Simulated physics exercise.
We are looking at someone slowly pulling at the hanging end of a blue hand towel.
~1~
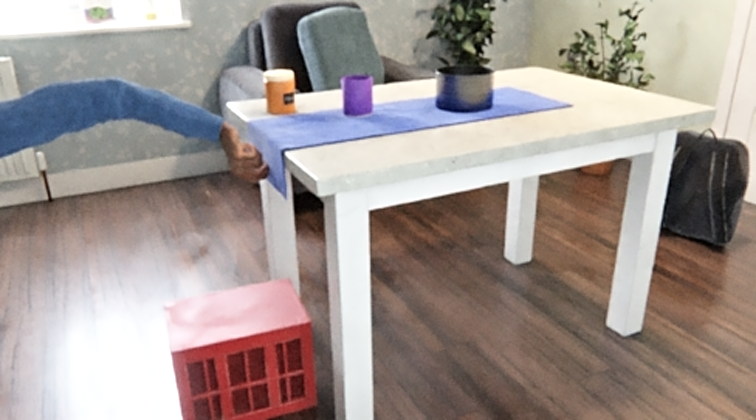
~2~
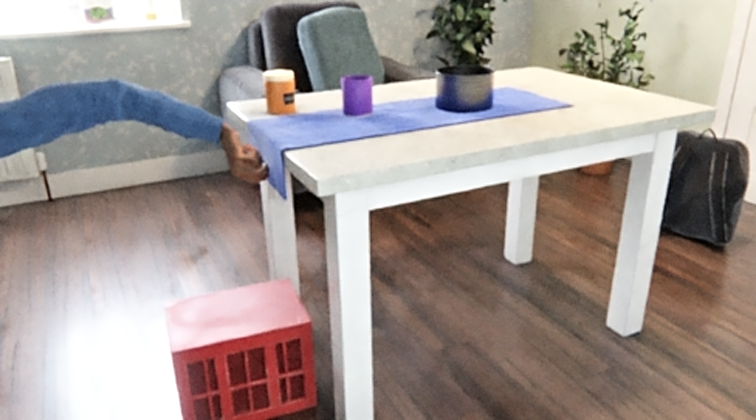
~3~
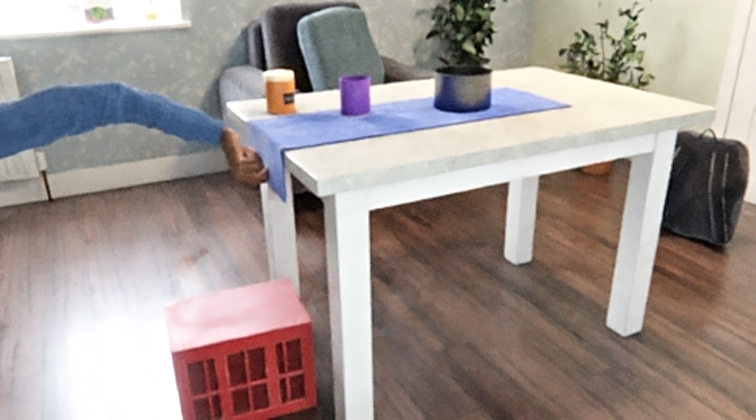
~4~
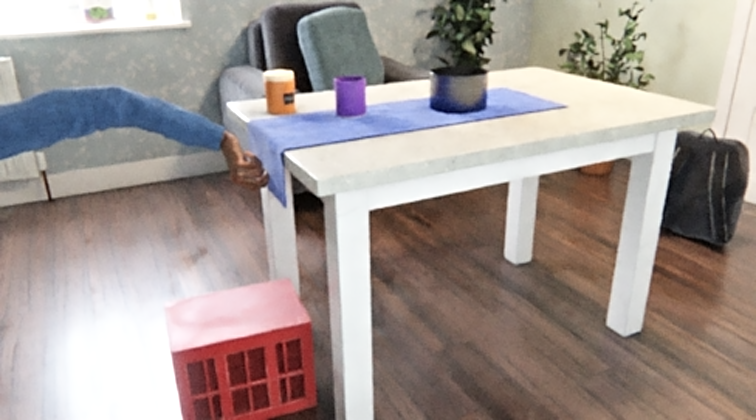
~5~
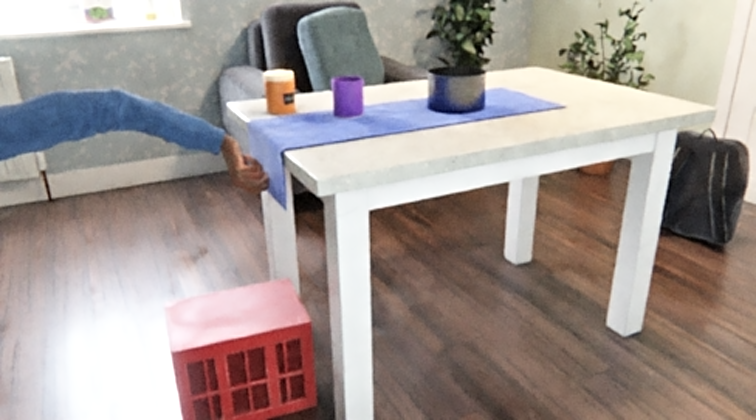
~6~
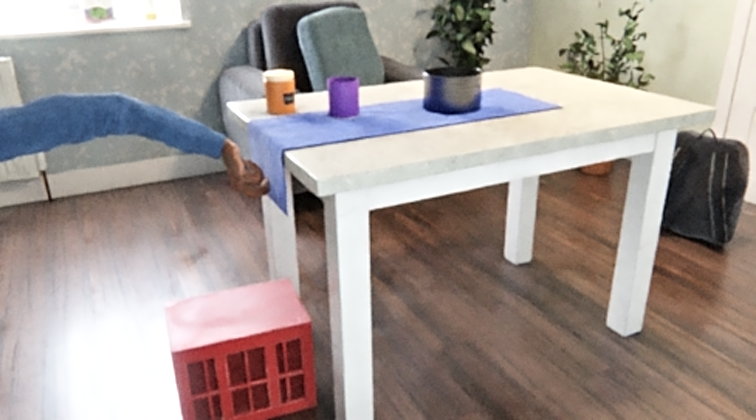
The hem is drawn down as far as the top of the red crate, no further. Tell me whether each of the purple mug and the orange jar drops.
Outcome: The purple mug goes over the edge; the orange jar keeps clear of the edge.
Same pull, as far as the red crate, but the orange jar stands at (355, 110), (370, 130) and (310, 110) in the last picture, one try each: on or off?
In the first case it comes down; in the second case it is safe; in the third case it goes over the edge.
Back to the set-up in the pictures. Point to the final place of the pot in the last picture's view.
It ends at (350, 103).
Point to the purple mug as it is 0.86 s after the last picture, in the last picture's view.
At about (299, 103).
Then, 0.86 s later than the last view, hem going down; mug carried along near (299, 103); jar as before.
Then, 1.88 s later than the last view, hem going down; mug down below near (220, 251); jar as before.
Finally, hem on the crate; mug down below near (219, 268); jar as before. The purple mug is carried off the end and the orange jar stays on the table.
